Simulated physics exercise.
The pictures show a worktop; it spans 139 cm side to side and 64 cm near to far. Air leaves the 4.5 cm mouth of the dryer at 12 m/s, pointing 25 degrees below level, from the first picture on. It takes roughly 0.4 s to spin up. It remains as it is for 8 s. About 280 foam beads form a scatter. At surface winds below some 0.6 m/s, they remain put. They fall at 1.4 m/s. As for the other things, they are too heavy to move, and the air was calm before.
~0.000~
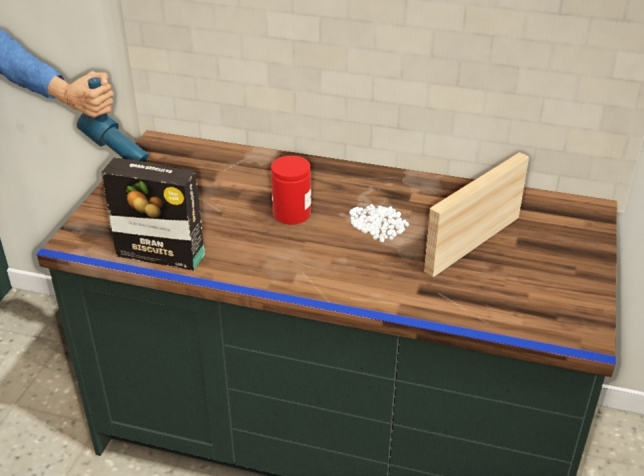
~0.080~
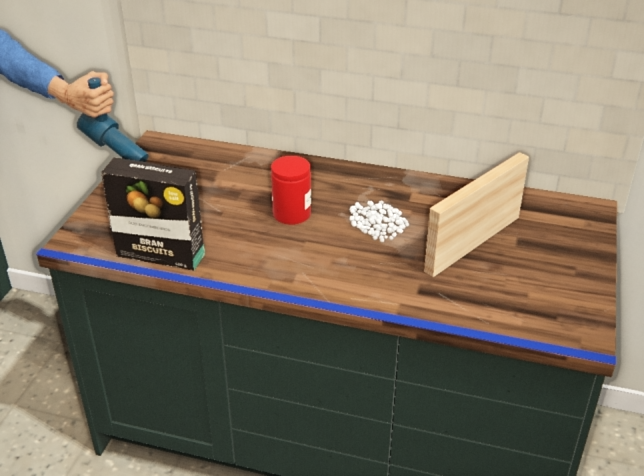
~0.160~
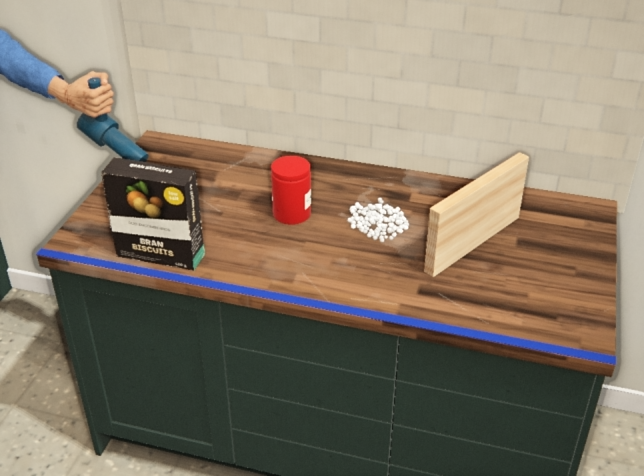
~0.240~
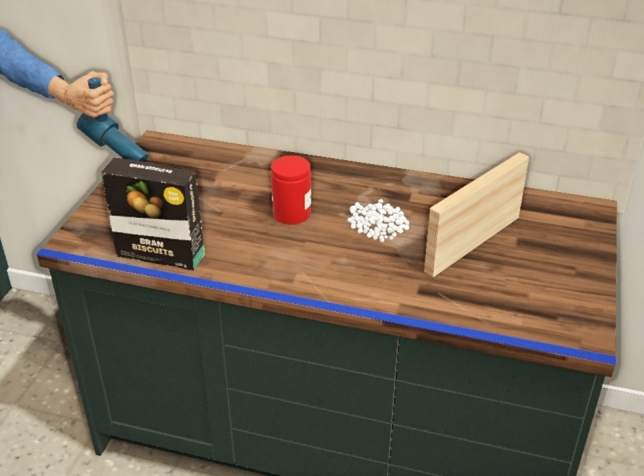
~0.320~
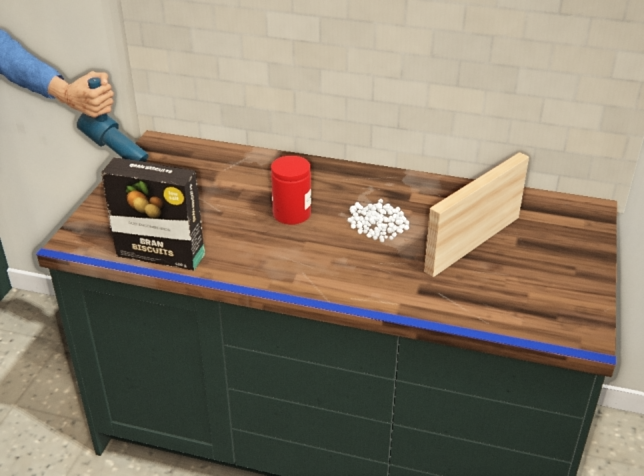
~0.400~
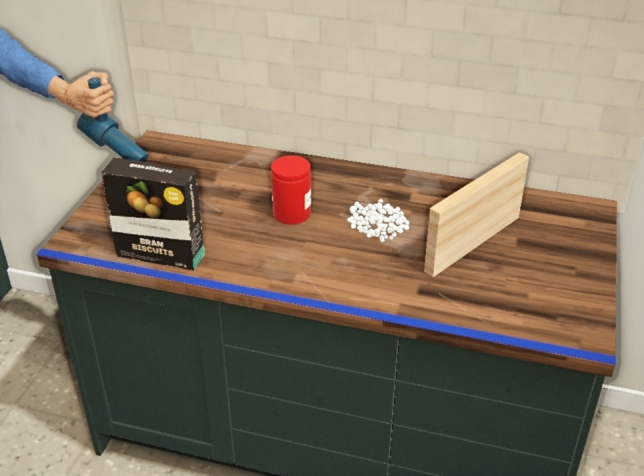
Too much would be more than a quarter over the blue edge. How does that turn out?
The quarter limit holds.
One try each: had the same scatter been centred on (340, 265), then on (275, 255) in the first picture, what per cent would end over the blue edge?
Near 60 % for the first and near 90 % for the second.
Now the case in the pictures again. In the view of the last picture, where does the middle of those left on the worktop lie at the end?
I'd put it around (453, 206).
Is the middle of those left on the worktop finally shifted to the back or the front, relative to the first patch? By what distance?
It drifts toward the rear side, close to 10 cm in all.
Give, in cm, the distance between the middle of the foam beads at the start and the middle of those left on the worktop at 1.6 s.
Centre offset: Approx. 30 cm.
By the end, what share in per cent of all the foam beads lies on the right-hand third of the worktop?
I'd put it at about 10 percent.
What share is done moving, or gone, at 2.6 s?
It comes out at some 40 %.
After 1.6 s, 100 % are on the move or not yet settled, 0 % are over the blue edge; the middle of those still in play is near (496, 212).
After 2.6 s, 61 % are on the move or not yet settled, 0 % are over the blue edge; the middle of those still in play is near (443, 208).
After 4.4 s, 34 % are on the move or not yet settled, 0 % are over the blue edge; the middle of those still in play is near (445, 207).
After 8.0 s, at the end, 0 % are over the blue edge; the middle of those still in play is near (453, 206).
